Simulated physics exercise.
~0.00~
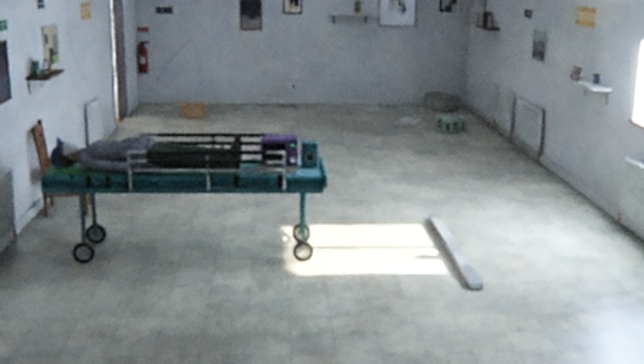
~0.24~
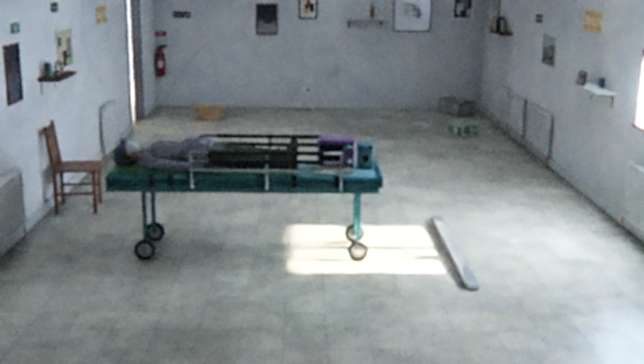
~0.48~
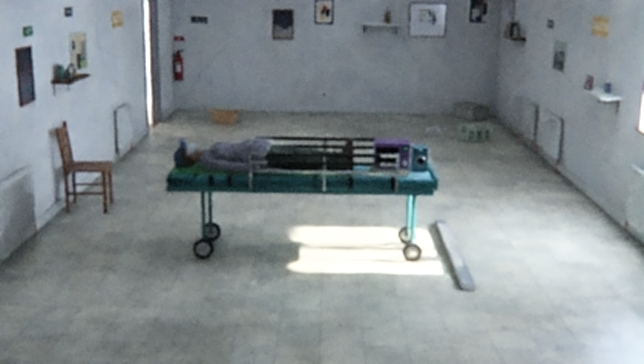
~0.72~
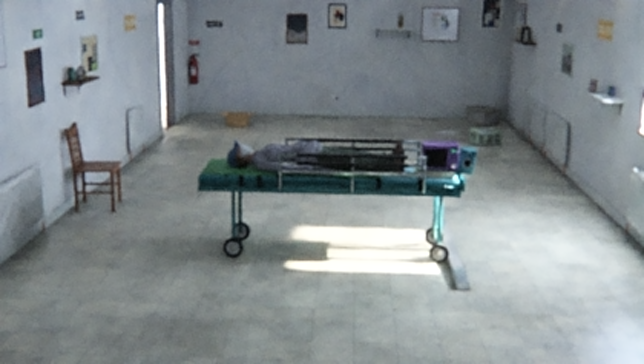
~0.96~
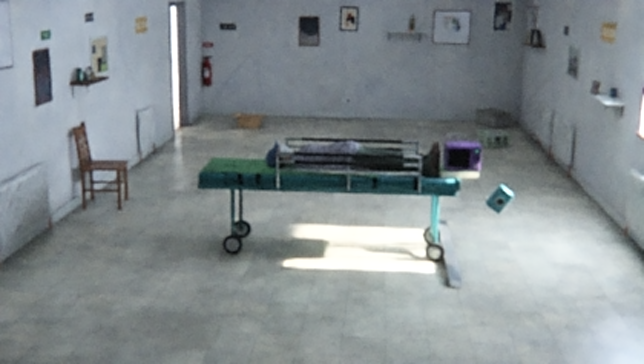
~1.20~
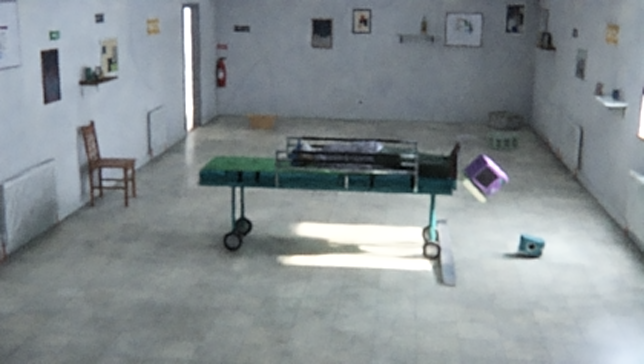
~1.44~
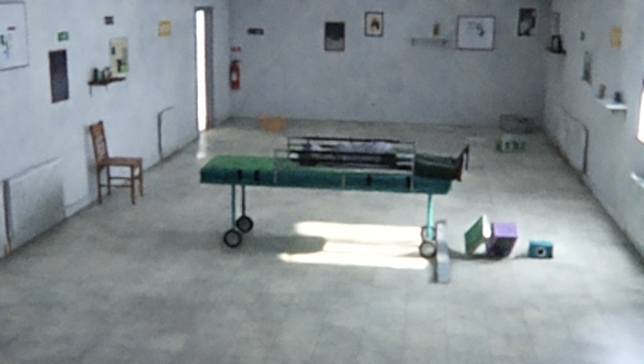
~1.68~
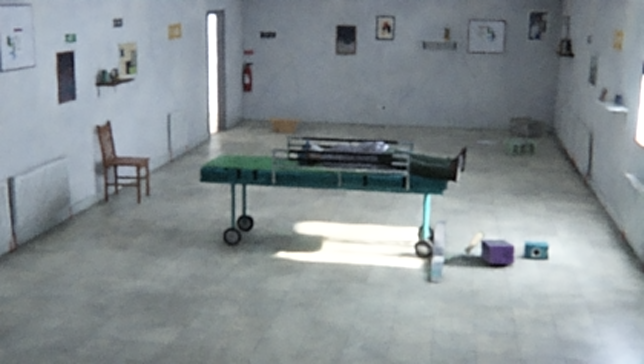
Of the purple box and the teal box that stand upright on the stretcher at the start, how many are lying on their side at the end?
Two of them are, as both the purple box and the teal box end up on their sides on the floor.
At first, a green wheeled stretcher rolls right across a pale tiled room, carrying a person lying with their feet toward the right end, beside a purple box and a small teal box. Its wheels reach a low grey sill on the floor and it stops, staying level. The person and the loose things keep sliding right, and the teal box tips off the end first. The purple box tumbles after it, followed by a green folder. All three end on the floor, while the person stays on the stretcher with their feet past its end.
